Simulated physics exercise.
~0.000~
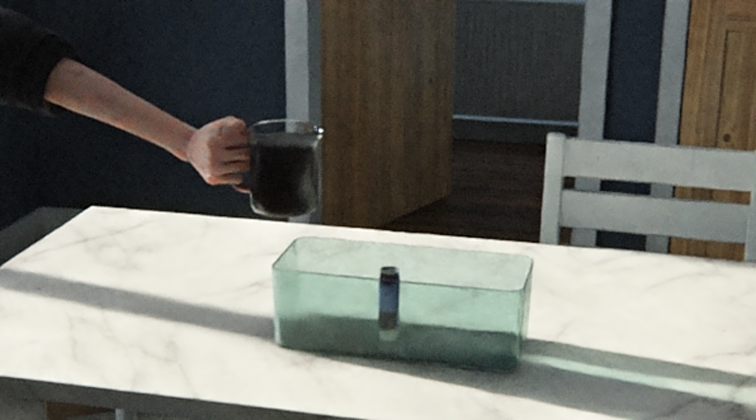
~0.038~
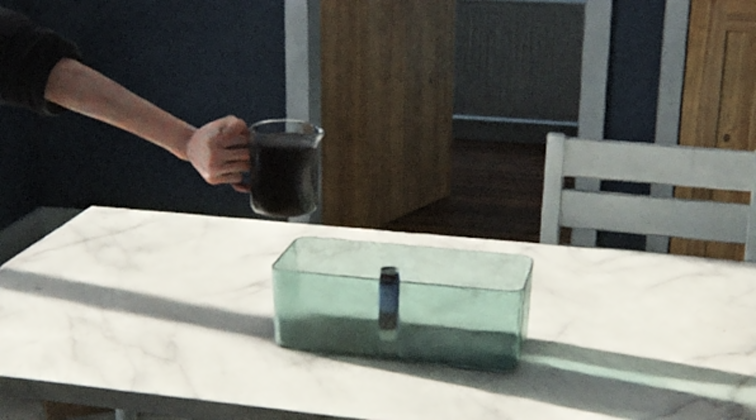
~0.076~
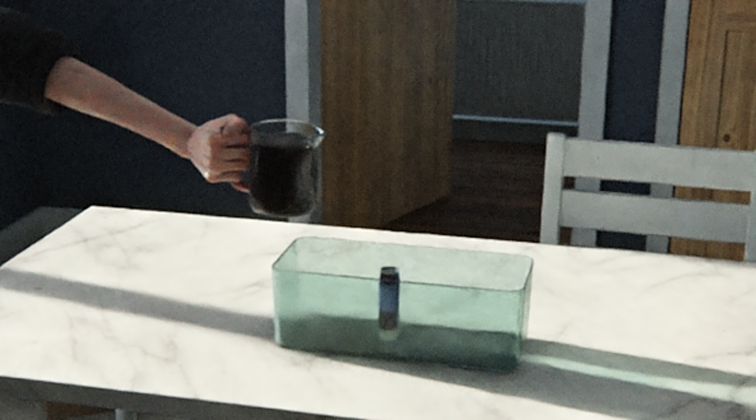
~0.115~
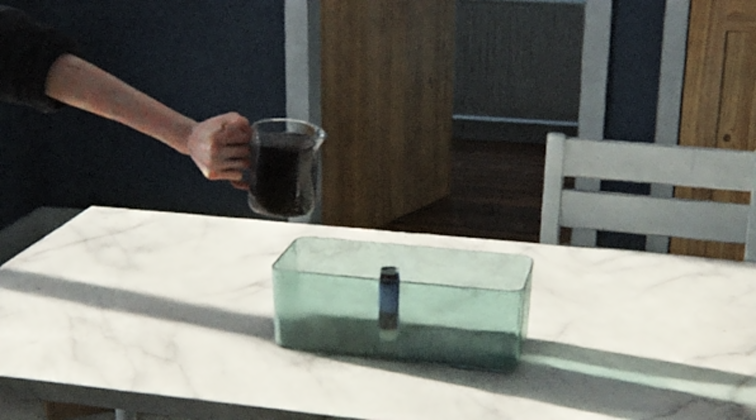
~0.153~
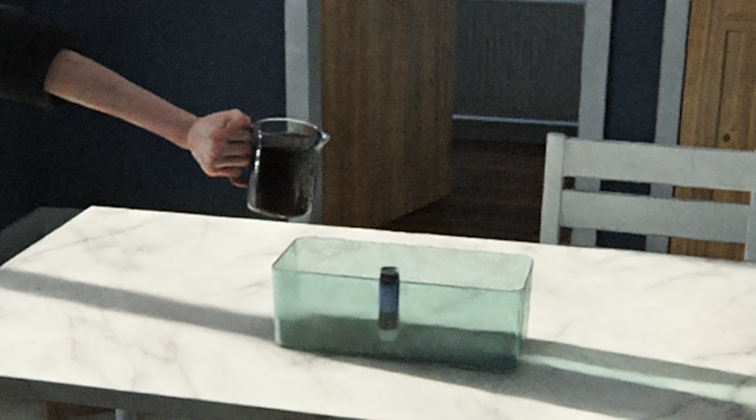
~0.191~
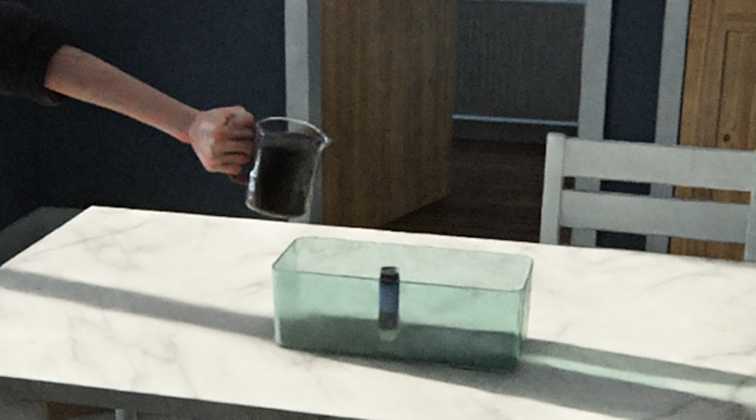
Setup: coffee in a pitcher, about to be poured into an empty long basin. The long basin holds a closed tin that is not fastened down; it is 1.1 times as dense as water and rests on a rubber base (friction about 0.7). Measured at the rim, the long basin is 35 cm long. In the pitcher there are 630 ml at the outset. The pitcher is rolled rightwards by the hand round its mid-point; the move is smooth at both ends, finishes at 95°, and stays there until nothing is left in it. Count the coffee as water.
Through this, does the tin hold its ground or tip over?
The tin tips over.
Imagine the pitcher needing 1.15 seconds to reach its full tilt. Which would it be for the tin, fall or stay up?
In that case the tin overturns.
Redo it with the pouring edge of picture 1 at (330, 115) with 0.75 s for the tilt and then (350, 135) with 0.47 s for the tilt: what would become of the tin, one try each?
The tin stays vertical the first time and stays vertical the second time.
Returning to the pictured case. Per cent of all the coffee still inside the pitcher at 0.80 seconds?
Roughly 40 percent remains.
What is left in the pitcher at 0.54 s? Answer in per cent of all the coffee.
84 %.
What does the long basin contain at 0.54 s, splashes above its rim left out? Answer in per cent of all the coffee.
About 2%.
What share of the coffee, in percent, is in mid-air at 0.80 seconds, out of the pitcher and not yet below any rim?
Something like 20 per cent of the total.
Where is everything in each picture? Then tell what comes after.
It leans 0°; its right rim is at (325, 132); the coffee meets the walls at (255, 137) and (316, 142); the long basin's rim runs from (284, 253) to (529, 275); the tin's top is at (390, 273), in the first frame.
It leans 0°; its right rim is at (325, 133); the coffee meets the walls at (255, 137) and (316, 142), in the second frame.
It leans 2°; its right rim is at (326, 134); the coffee meets the walls at (256, 137) and (316, 142), in the third frame.
It leans 4°; its right rim is at (327, 136); the coffee meets the walls at (257, 137) and (318, 143), in the fourth frame.
It leans 7°; its right rim is at (329, 138); the coffee meets the walls at (258, 138) and (319, 143), in the fifth frame.
It leans 11°; its right rim is at (331, 141); the coffee meets the walls at (258, 140) and (323, 144), in the sixth frame.
Then, 0.54 s in, the tilt is 66° and 85 per cent is still to pour; the tin stands where it began.
Then, 0.80 s in, the tilt is 94° and 41 per cent is still to pour; the tin leans 6°.
Then, 1.07 s in, the tilt is 95° and 12 per cent is still to pour; the tin lies on its side.
Then, 1.36 s in, the tilt is 95° and 4 per cent is still to pour; the tin lies on its side.
Finally, the tin lies on its side.
